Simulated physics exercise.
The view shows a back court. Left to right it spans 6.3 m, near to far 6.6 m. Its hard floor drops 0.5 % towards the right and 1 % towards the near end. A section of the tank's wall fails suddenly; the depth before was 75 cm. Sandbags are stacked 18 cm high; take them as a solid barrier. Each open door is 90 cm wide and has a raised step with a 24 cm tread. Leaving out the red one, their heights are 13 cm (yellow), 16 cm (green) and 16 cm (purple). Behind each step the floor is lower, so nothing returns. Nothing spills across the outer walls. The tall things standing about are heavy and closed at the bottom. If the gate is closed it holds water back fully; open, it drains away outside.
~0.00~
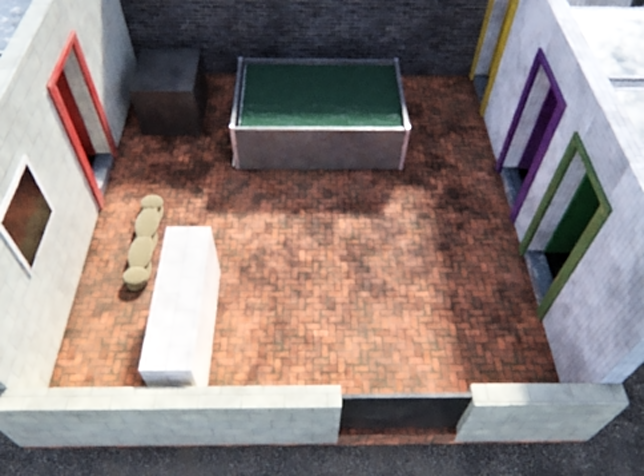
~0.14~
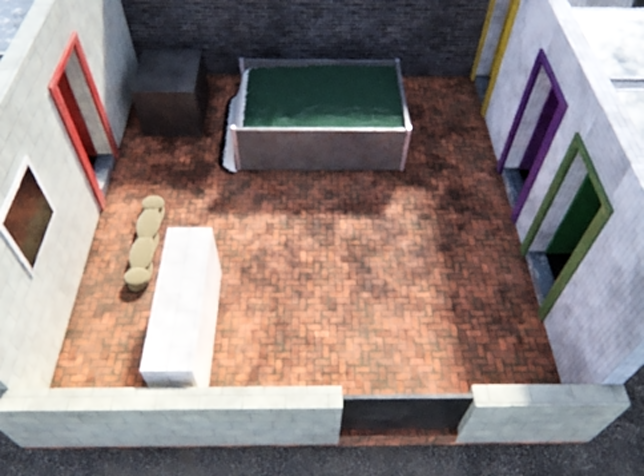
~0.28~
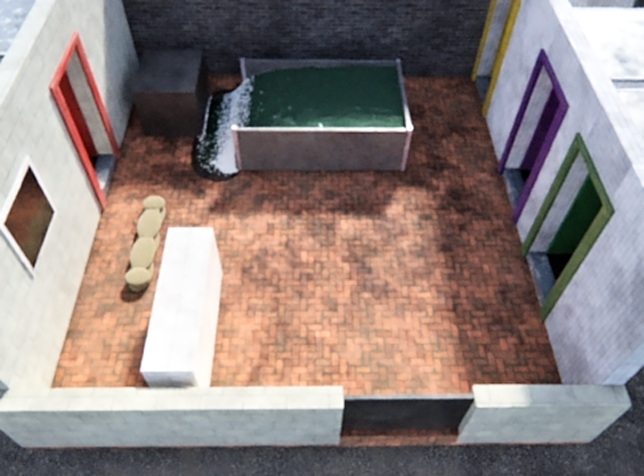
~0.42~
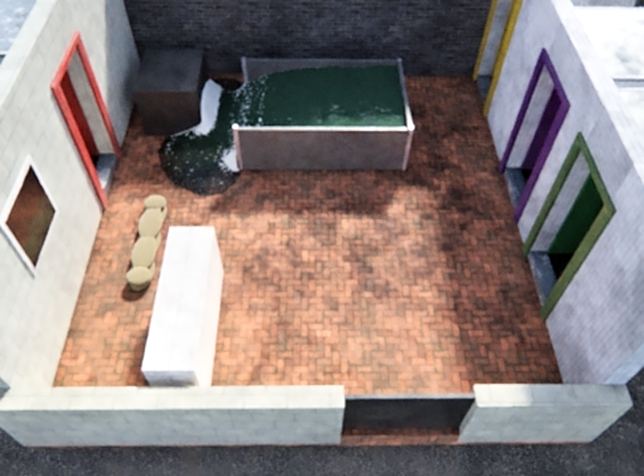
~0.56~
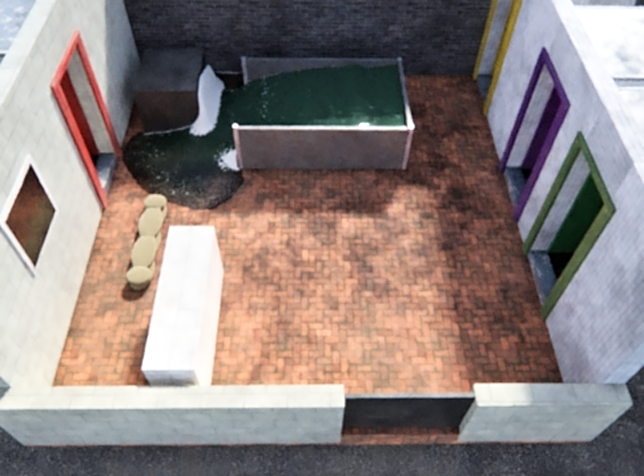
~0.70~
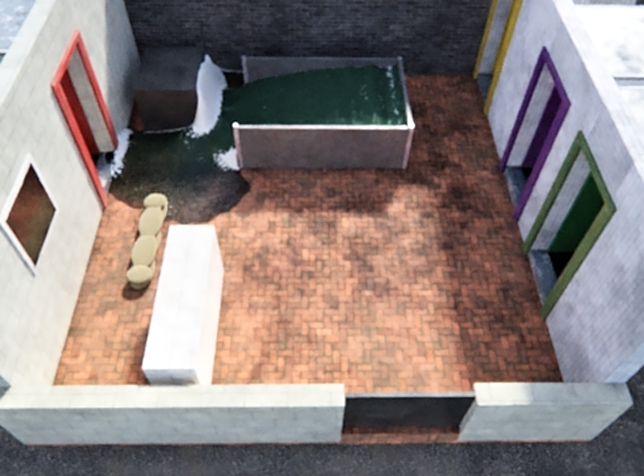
Green water bursts from the tank's left side and spreads across the brick floor to the red door.
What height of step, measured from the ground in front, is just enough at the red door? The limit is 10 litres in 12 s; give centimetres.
Some 34 cm above the ground.
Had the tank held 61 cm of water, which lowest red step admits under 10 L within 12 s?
Then roughly 27 cm.
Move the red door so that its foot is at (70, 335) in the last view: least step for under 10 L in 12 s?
About 29 cm.
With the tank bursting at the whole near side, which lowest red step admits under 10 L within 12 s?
Then roughly 8.0 cm.
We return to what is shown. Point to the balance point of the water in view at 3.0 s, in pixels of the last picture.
At about (239, 156).
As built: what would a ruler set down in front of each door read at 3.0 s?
In cm: Yellow 20, red 30, green 0, purple 0.
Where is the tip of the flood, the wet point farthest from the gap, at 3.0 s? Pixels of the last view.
At about (44, 415).
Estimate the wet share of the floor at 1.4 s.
Near 20 per cent is wet.
After 1.4 s water covers 20 % of the floor, deepest (52 cm) near (213, 120); 34 cm at the red door, 50 litres in over its 16 cm step.
After 3.0 s water covers 40 % of the floor, deepest (38 cm) near (49, 400); 30 cm at the red door, 205 litres in over its 16 cm step.
After 12.0 s water covers 95 % of the floor, deepest (15 cm) near (559, 412); 8 cm at the red door, 260 litres in over its 16 cm step.
At the red door as built, the water arrived by 0.7 s and peaked near 36 cm at 1.8 s.
With a step of 28.5 cm, 47 litres would have come in within the 12 s; with 38.5 cm, 1 litre. So under 10 litres takes about 34 cm.
